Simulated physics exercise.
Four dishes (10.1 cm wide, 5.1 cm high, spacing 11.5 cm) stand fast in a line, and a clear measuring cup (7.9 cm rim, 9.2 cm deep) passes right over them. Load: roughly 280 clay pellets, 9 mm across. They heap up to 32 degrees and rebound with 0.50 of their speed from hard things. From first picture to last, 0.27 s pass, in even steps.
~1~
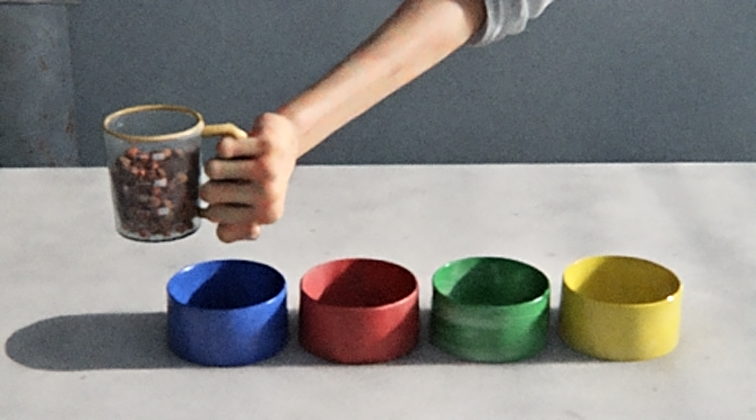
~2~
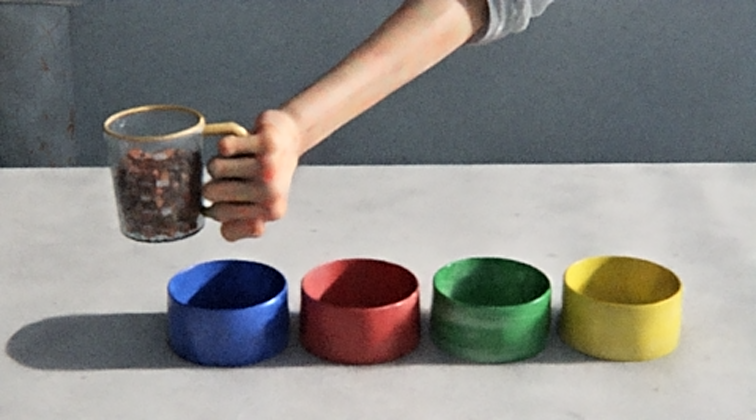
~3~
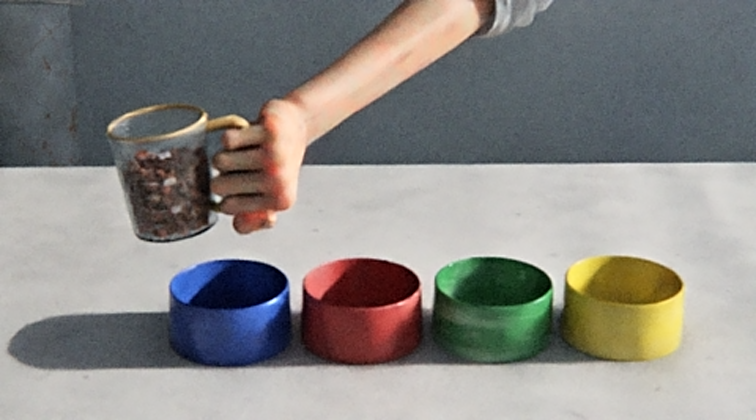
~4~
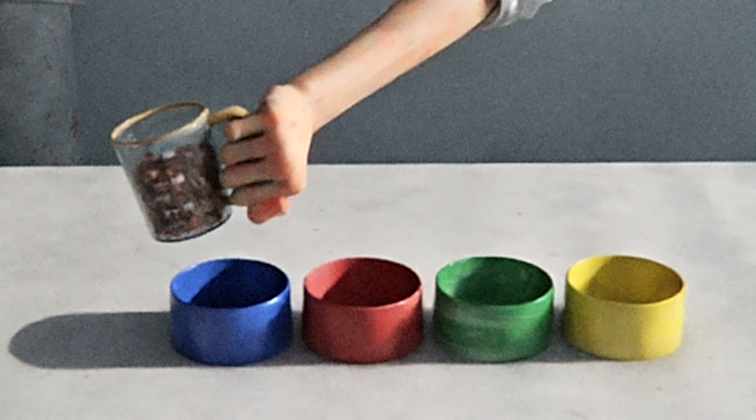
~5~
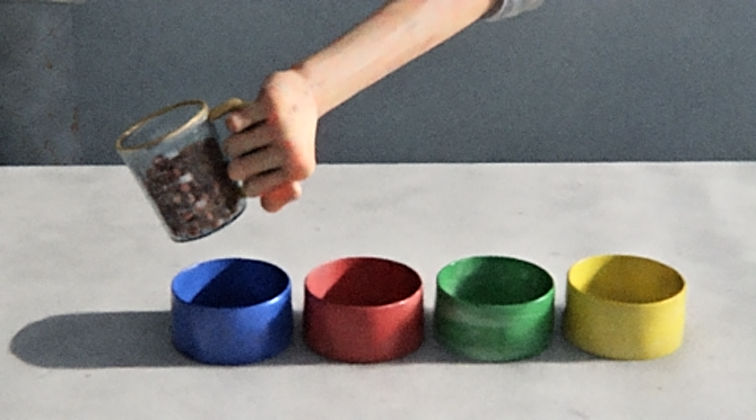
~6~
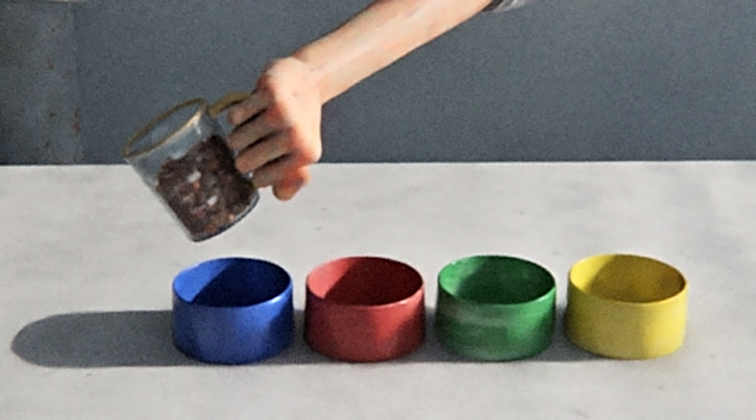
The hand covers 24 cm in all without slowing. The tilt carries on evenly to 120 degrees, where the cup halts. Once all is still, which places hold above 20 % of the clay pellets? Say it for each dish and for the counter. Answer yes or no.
Red no, blue yes, green no, yellow no, counter no.
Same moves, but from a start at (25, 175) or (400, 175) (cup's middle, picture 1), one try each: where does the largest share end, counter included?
Most goes to: Counter, then green.
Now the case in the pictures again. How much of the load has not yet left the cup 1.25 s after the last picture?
Roughly 0 per cent.
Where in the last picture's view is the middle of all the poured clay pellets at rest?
Near (243, 314).
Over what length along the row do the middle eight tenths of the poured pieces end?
Some 7 cm.
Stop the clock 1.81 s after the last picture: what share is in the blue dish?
Near 90 per cent so far.
Then, 0.75 s after the last picture, tilt 120 degrees; cup holds 50 %, blue 45 %.
Then, 1.25 s after the last picture, tilt 120 degrees; cup holds 0 %, blue 90 %.
Then, 1.81 s after the last picture, tilt 120 degrees; cup holds 0 %, blue 90 %.
In the end, red 0 %, blue 90 %, green 0 %, yellow 0 %, counter 10 %.
